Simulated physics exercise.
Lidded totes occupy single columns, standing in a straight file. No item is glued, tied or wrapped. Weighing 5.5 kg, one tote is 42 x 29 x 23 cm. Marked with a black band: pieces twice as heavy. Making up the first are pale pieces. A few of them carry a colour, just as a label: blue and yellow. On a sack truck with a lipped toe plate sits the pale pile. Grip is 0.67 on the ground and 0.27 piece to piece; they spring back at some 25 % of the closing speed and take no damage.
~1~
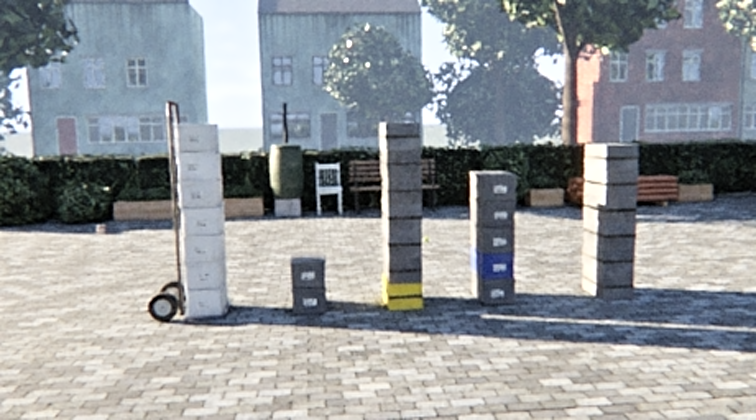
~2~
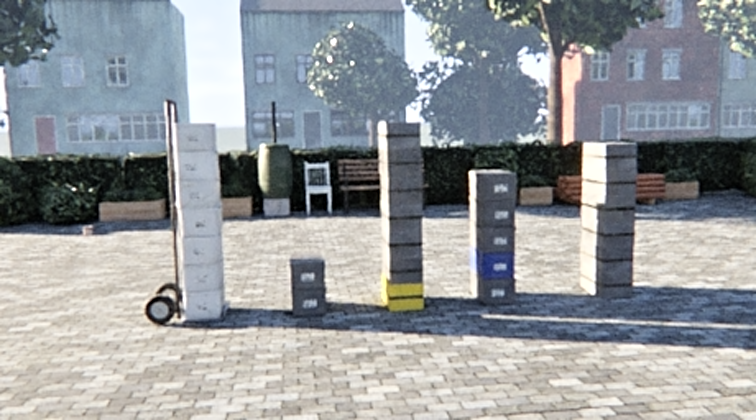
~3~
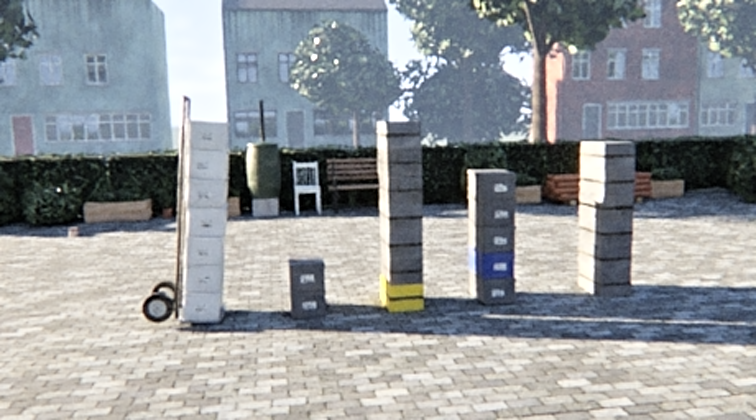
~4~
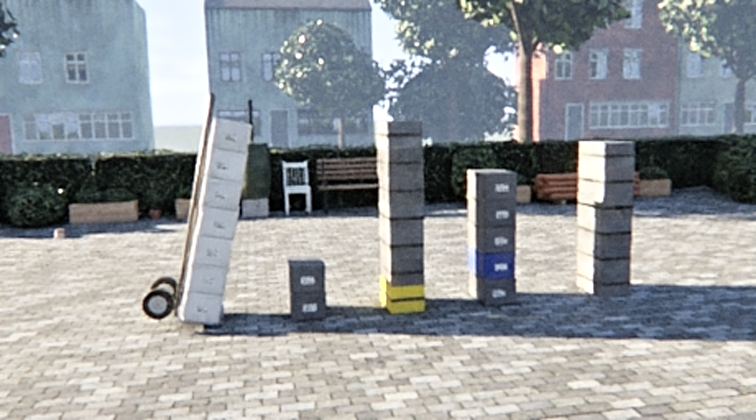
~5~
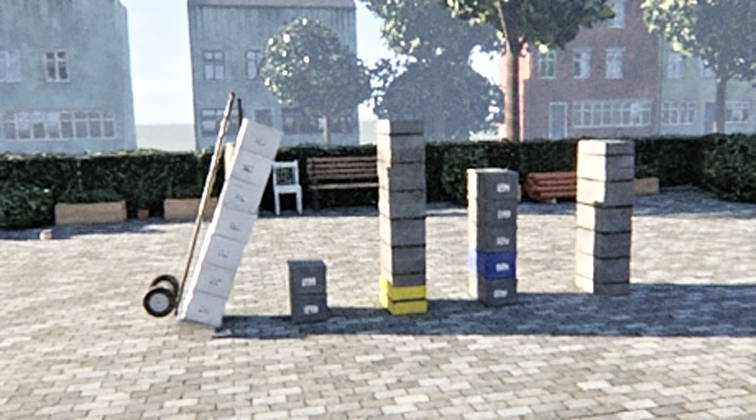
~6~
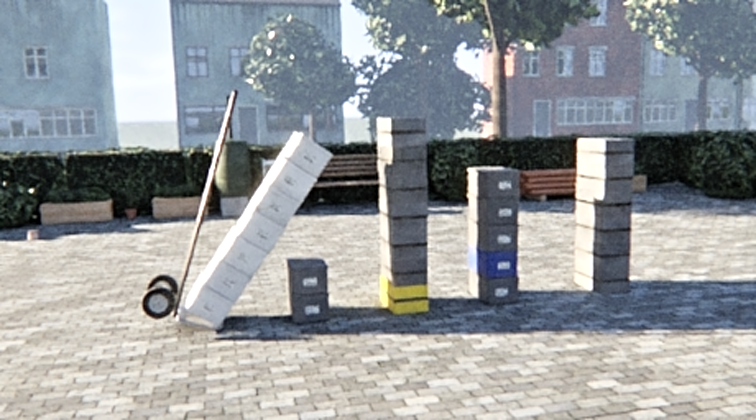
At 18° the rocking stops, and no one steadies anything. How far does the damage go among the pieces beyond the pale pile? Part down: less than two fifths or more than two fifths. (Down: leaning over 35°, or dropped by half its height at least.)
It settles lower than two fifths.
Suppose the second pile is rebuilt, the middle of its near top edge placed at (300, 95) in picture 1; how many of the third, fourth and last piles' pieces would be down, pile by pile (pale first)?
Down by pile: Third 7, fourth 4, last 5.
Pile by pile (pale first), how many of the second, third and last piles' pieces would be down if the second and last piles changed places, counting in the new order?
After the swap, the second pile would have 5 down, the third 7 and the last 1.
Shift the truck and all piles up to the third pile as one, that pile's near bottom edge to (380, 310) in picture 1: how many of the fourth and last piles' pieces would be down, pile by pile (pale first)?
Pile by pile, fourth 0 and last 0.
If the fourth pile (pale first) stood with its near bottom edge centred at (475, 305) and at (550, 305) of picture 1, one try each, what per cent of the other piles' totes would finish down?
In order, 0 then 0 per cent.
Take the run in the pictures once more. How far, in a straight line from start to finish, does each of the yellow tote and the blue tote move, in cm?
Well, the yellow finishes about 0 cm from where it began, while the blue finishes about 0 cm from its start.
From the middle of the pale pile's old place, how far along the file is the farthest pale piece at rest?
About 140 cm.
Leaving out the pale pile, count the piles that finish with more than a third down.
That comes to 1.
Then, 0.06 s past the last view, 7 of the pale pile down; none of the 20 other totes down.
Then, 0.18 s past the last view, 7 of the pale pile down; none of the 20 other totes down, 1 disturbed.
Then, 0.34 s past the last view, 7 of the pale pile down; none of the 20 other totes down, 3 disturbed.
Then, 0.70 s past the last view, 7 of the pale pile down; 1 of the 20 other totes down.
In the end, 7 of the pale pile down; 1 of the 20 other totes down; yellow tote unmoved; blue tote unmoved. That is 5 per cent. From the last view, middles, yellow tote near (404, 293), blue tote near (493, 260).
